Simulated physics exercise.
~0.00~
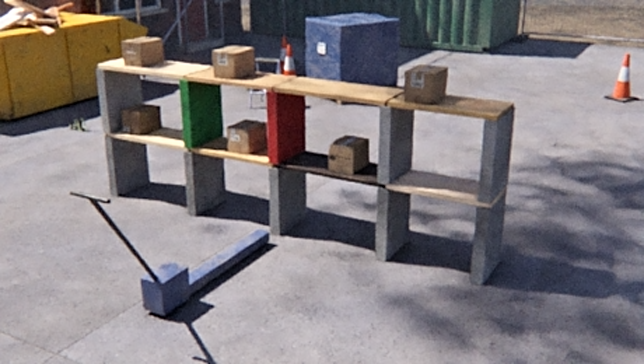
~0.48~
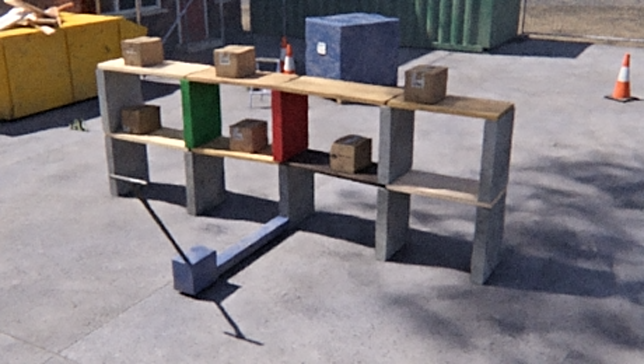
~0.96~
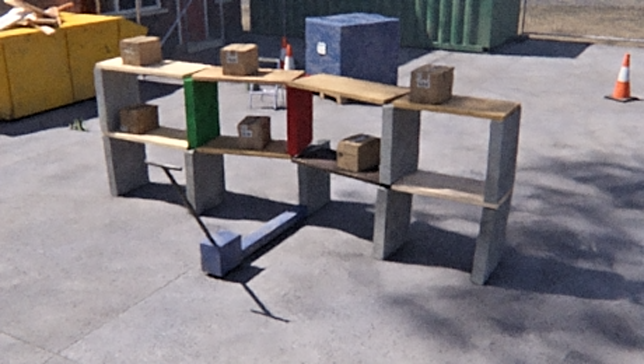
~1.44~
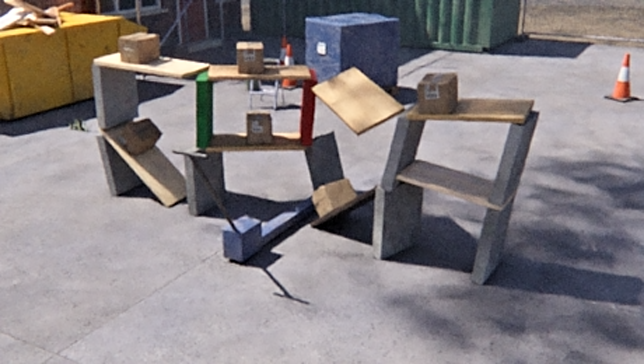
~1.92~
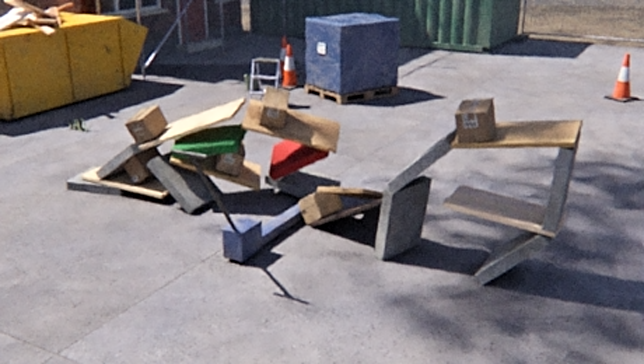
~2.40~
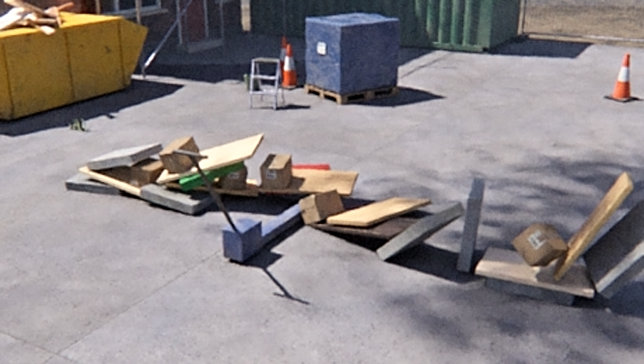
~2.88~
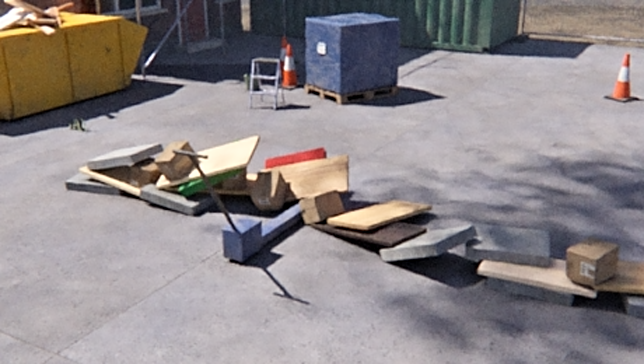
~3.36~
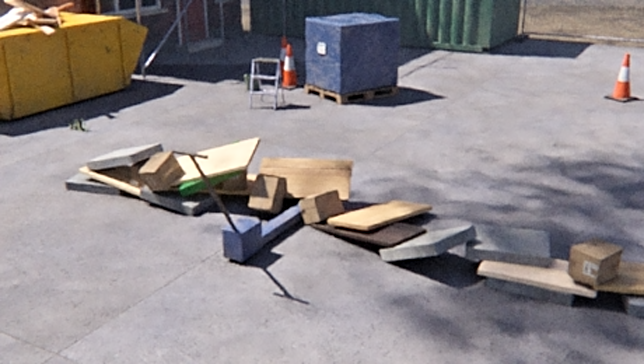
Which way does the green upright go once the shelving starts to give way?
The green upright moves down, dropping from its place between the shelves to lie low among the fallen boards.
